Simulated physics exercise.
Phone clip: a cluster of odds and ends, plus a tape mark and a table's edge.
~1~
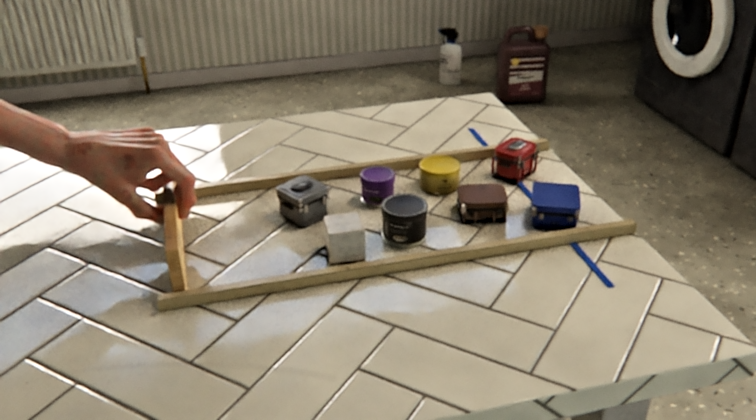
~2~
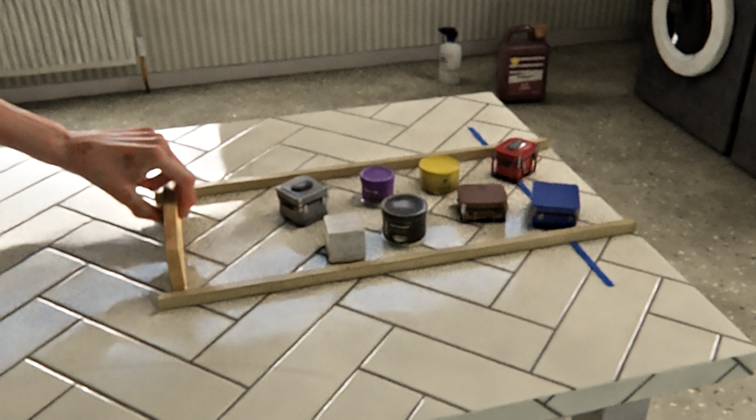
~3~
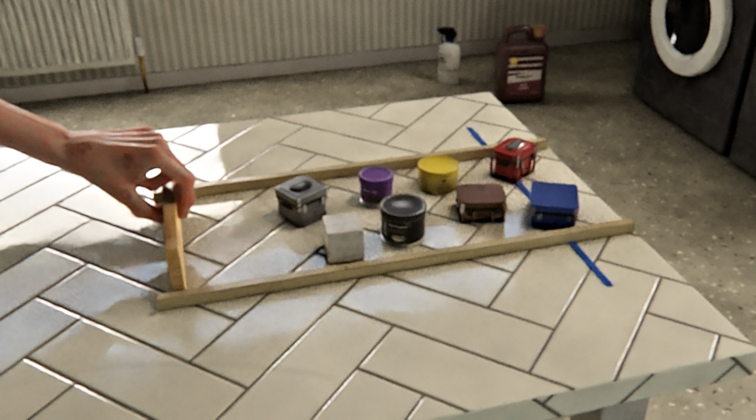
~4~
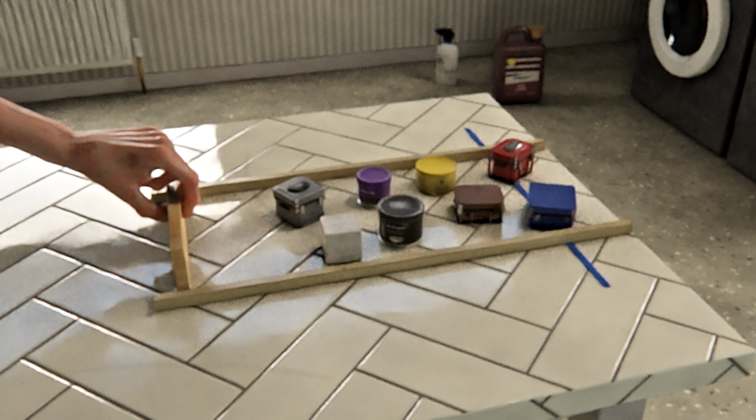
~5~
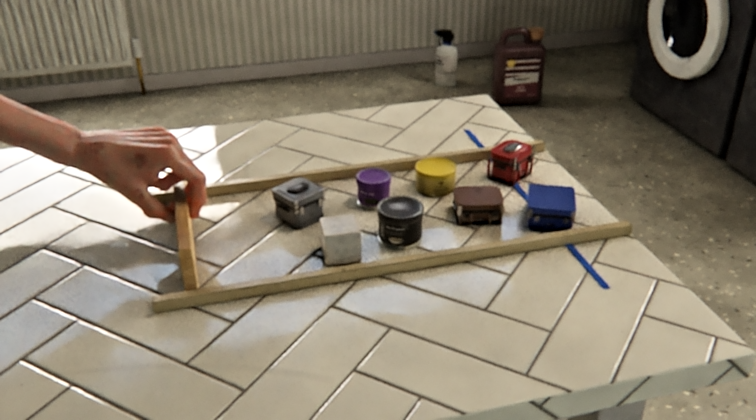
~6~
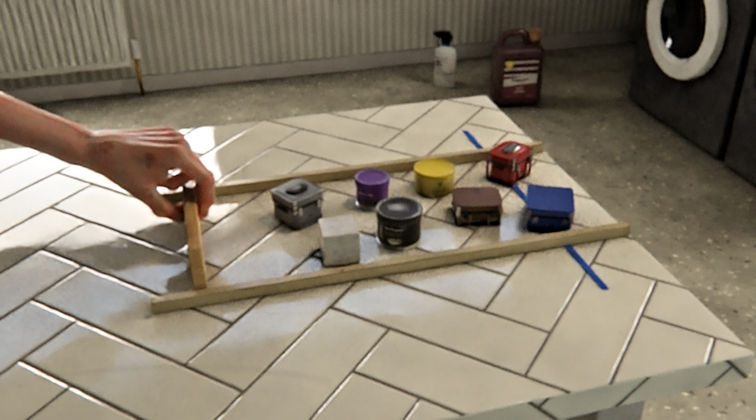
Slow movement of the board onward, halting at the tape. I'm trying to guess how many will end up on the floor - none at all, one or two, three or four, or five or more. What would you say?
Spilled: A single one or a pair.
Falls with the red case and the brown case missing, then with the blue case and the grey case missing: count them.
1 in the first try, 0 in the second.
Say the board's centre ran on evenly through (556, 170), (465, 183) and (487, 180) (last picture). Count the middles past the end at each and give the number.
Middles past end - pos 1: 5, pos 2: 0, pos 3: 0.
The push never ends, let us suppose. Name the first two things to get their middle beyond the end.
In order: The blue case, the brown case.
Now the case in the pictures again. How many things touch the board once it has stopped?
3 in contact.
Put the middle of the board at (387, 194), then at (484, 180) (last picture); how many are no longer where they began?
Answer - first 6, then 8.
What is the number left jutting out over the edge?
I count 3 overhanging.
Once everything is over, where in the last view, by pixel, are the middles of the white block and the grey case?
The white block stops around (563, 206); the grey case around (535, 174).
Soon after, none off yet; blue case at rest near (549, 209); red case at rest near (509, 163); brown case at rest near (477, 207).
After that, none off yet; blue case at rest near (551, 209); red case at rest near (517, 161); brown case displaced about its own width near (507, 194).
In the end, the number that fall off is one or two; gone, brown case and blue case.
